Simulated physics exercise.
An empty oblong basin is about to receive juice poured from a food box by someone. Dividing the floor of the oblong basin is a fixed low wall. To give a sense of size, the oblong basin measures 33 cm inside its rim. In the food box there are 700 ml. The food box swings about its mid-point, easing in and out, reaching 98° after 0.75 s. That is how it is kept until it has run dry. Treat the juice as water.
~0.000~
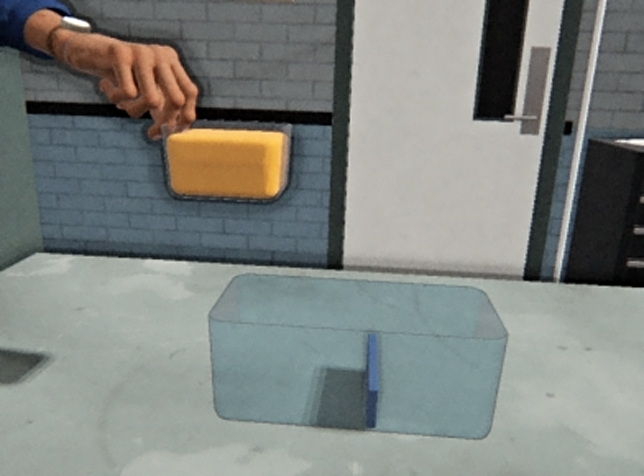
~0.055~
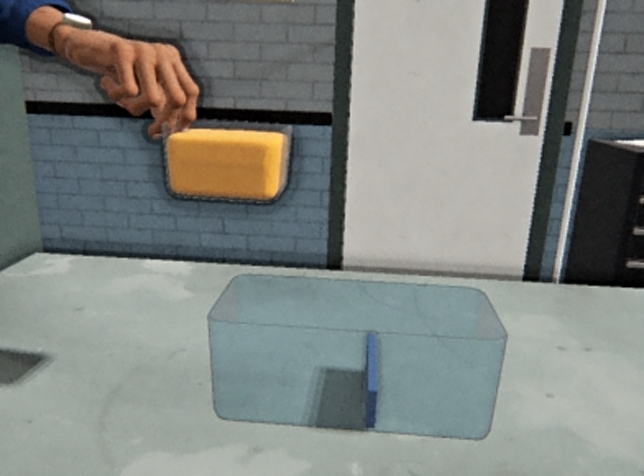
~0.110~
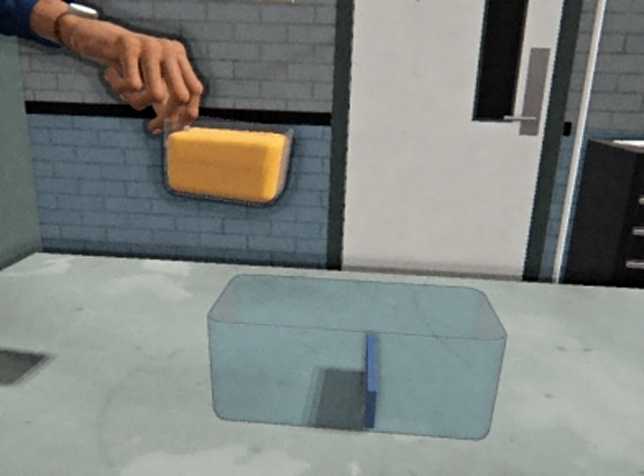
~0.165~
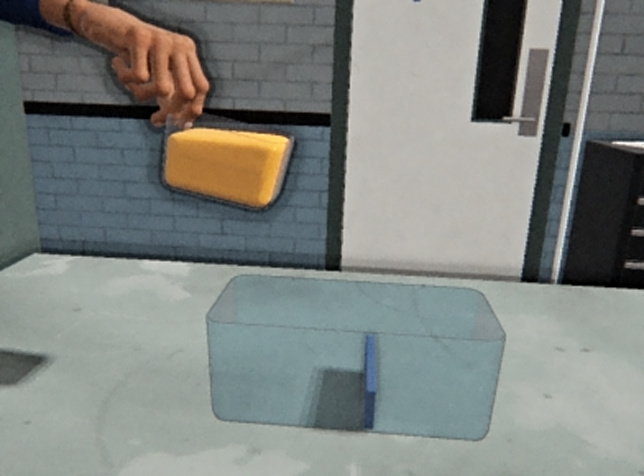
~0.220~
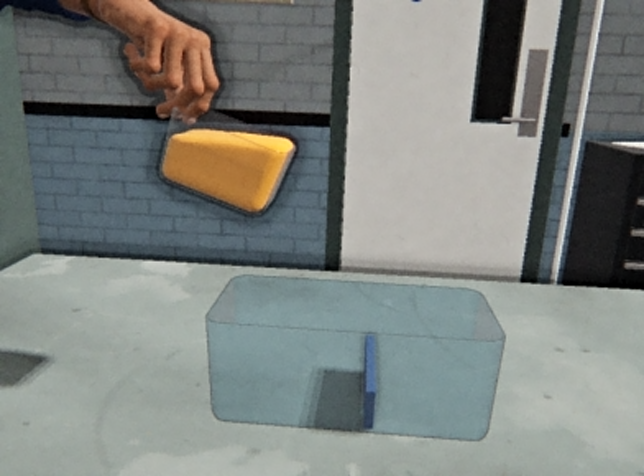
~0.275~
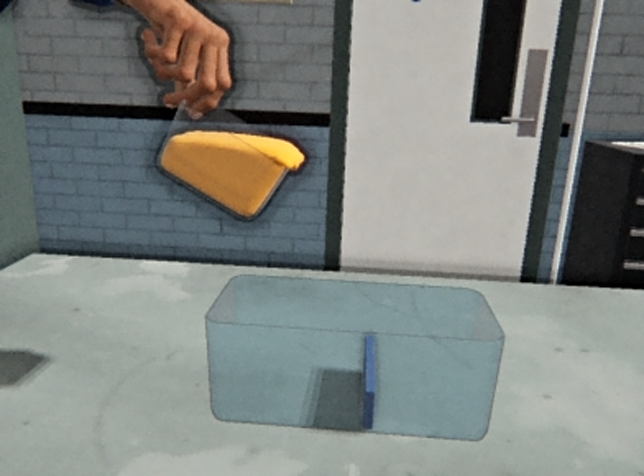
In a room with grey and blue brick walls and a pale door, a fixed view looks across a mottled grey-green tabletop. A clear, empty oblong basin with an upright blue divider sits in front, while a hand at upper left holds a clear box of orange-yellow juice. The hand moves right as the box tilts clockwise, slowly then faster, its right side dipping and juice reaching that rim.
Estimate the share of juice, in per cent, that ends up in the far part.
About 7 per cent.
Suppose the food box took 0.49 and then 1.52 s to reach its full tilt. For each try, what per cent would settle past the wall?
The first try gives 5 percent and the second 15 percent.
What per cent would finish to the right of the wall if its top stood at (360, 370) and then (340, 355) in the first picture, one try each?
The first gives near 40 per cent and the second near 65 per cent.
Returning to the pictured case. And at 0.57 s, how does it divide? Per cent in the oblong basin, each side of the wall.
Lab note: Left near 22 %, right near 0.
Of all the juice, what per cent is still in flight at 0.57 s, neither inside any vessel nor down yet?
Some 44 % is the figure.
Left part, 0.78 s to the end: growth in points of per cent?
Around 12 in a hundred.
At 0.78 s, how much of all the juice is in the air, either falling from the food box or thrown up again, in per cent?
About 8 per cent.
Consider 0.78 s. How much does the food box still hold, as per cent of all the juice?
8 %.
Then, 0.57 s in, the tilt is 84° and 32 per cent is still to pour, 23 is left of the wall and 0 right of it.
Then, 0.78 s in, the tilt is 98° and 8 per cent is still to pour, 79 is left of the wall and 5 right of it.
Then, 1.01 s in, the tilt is 98° and 1 per cent is still to pour, 88 is left of the wall and 6 right of it.
Then, 1.25 s in, the tilt is 98° and 0 per cent is still to pour, 91 is left of the wall and 7 right of it.
Finally, 91 per cent lies left of the wall, 7 right of it and 1 outside.
